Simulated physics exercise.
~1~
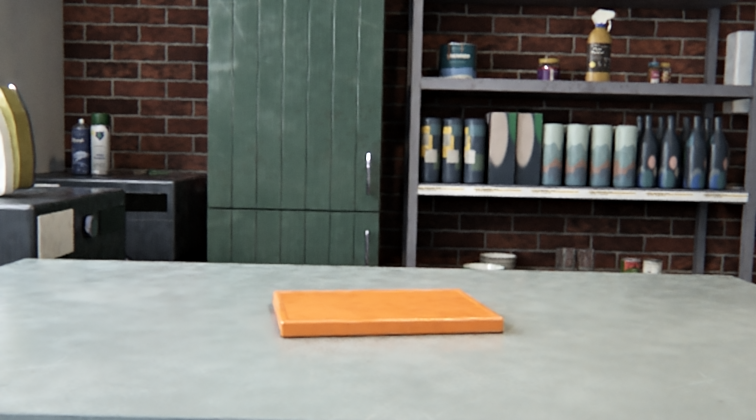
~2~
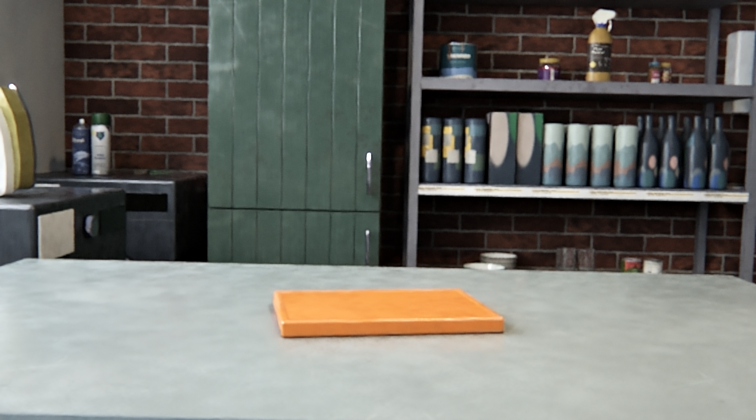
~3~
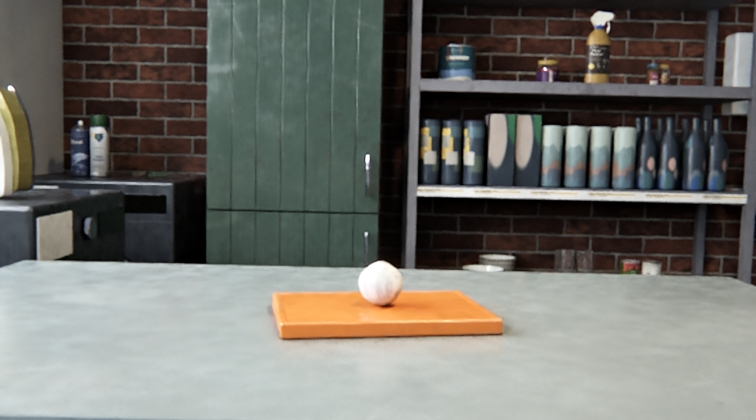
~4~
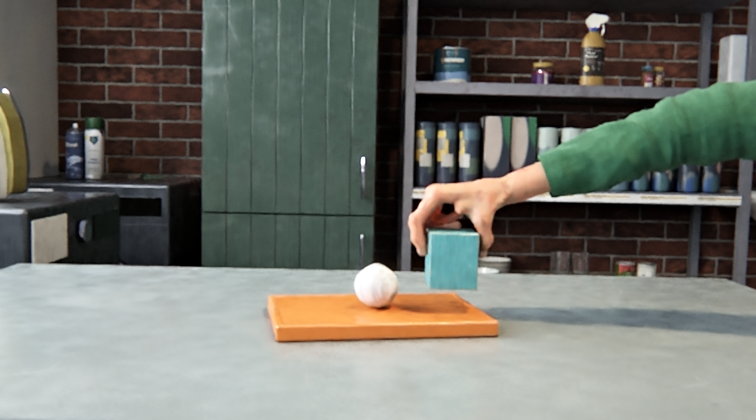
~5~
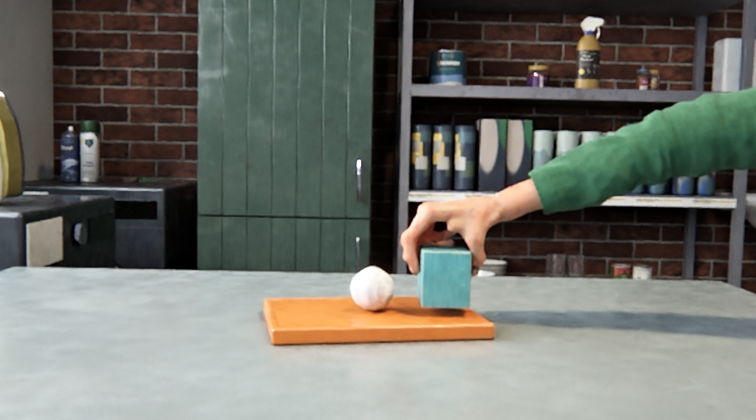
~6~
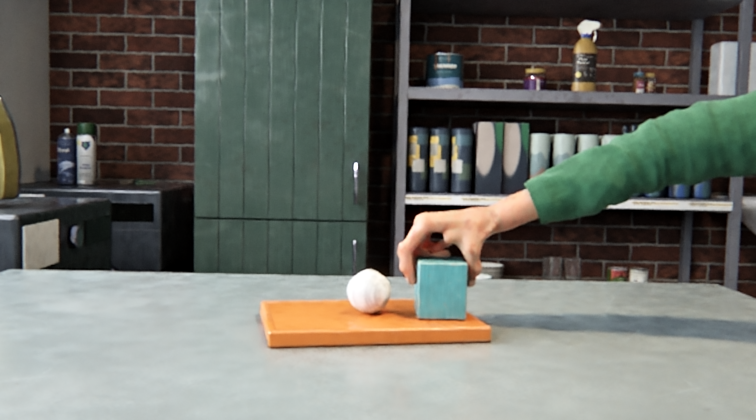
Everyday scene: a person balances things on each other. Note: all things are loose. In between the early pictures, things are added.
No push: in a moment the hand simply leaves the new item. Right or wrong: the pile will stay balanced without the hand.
Right.
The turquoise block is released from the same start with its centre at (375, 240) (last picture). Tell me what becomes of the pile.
Observed: Pile falls.
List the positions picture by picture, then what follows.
In the first picture, the last thing is not in view yet; orange tray (381, 310).
In the second picture, the last thing is not in view yet; orange tray (382, 310).
In the third picture, the last thing is not in view yet; orange tray (380, 312).
In the fourth picture, coming down; turquoise block (451, 258); orange tray (376, 315).
In the fifth picture, coming down; turquoise block (443, 276); orange tray (372, 318).
In the sixth picture, set down, still held; turquoise block (440, 287); orange tray (369, 320).
Then, 0.90 s on from there, no change.
Then, 1.80 s on from there, turquoise block resting near (440, 287).
In the end, all 3 unmoved. At the end, from the last picture's camera, turquoise block near (440, 287). The pile holds.
